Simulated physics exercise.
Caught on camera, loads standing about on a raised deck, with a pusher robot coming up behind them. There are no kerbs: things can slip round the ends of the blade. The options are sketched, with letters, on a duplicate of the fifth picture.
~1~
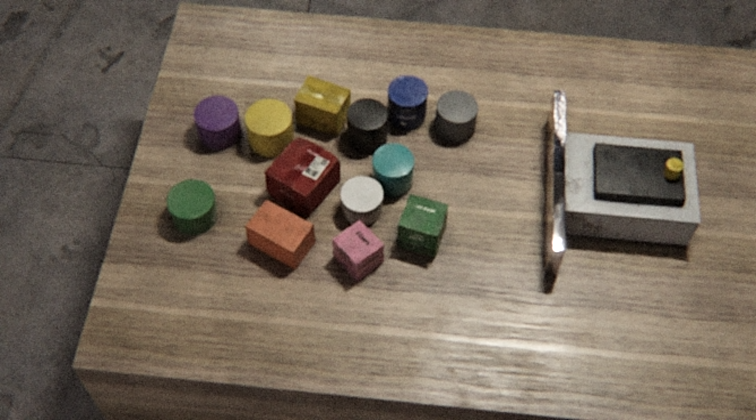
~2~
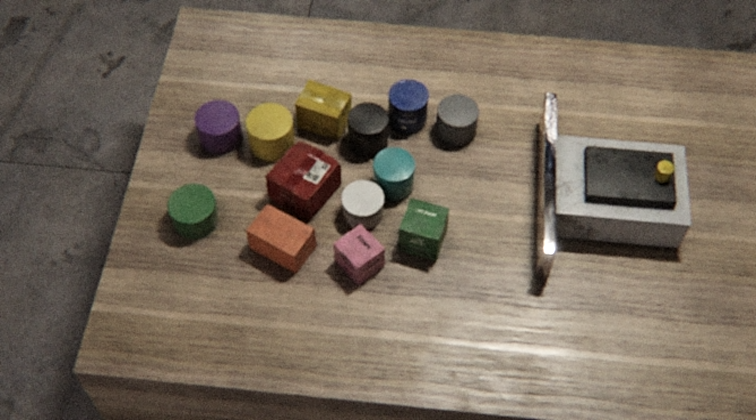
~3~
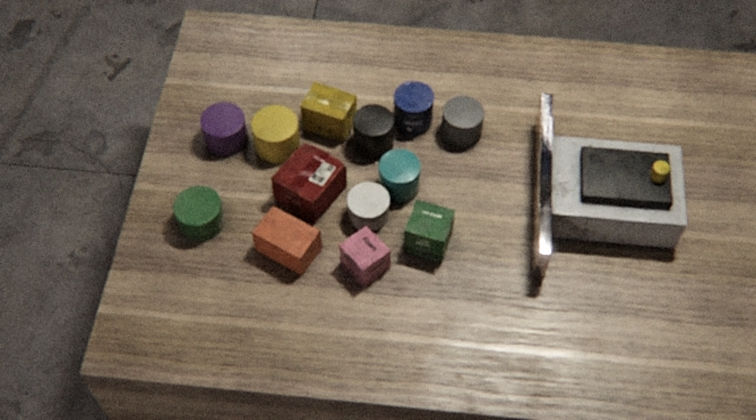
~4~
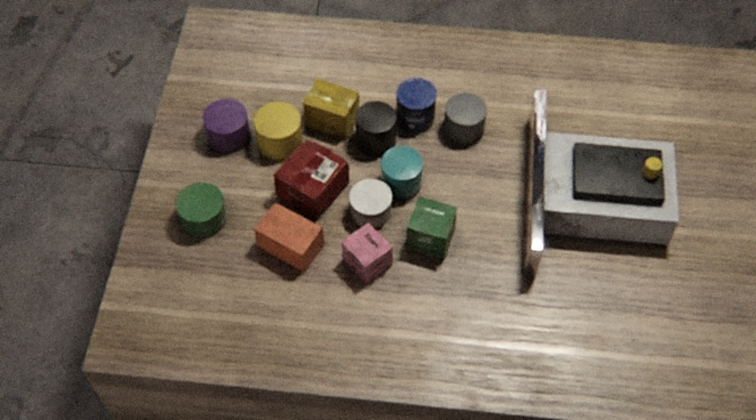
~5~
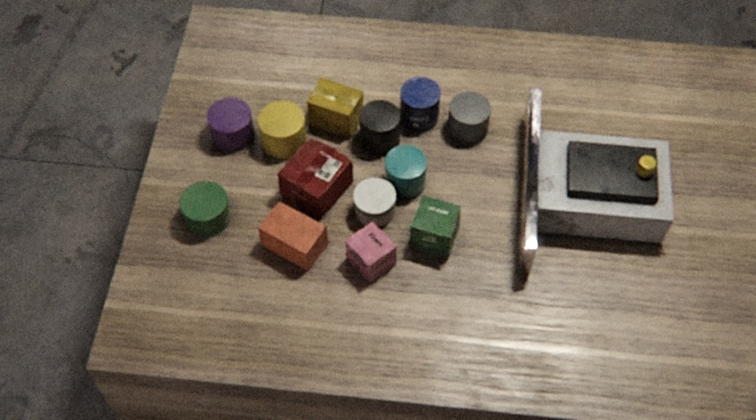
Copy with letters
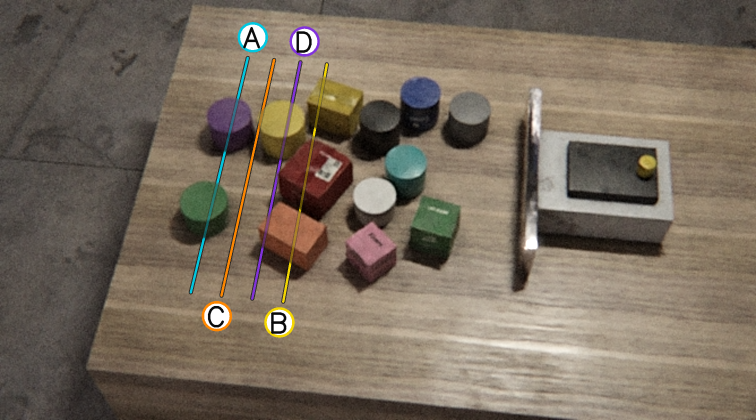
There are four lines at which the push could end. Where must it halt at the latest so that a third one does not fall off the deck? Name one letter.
At A, and not beyond.
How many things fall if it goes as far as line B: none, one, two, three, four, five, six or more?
The count is none.
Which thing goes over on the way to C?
The purple canister goes over.
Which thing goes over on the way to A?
The purple canister.
On the marked copy, A at (222, 166); B at (307, 173); C at (250, 168); D at (278, 171).
Taking A. A third of the way, robot (491, 160); blue pail (372, 88); pink box (358, 257).
Two thirds of the way, robot (377, 150); purple canister (180, 132); green pail (183, 203).
When it is over, robot (290, 142); purple canister over the edge; red parcel (156, 134); one fallen.
As for the rest, B is within the limit but short; C is within the limit but short; D is within the limit but short.
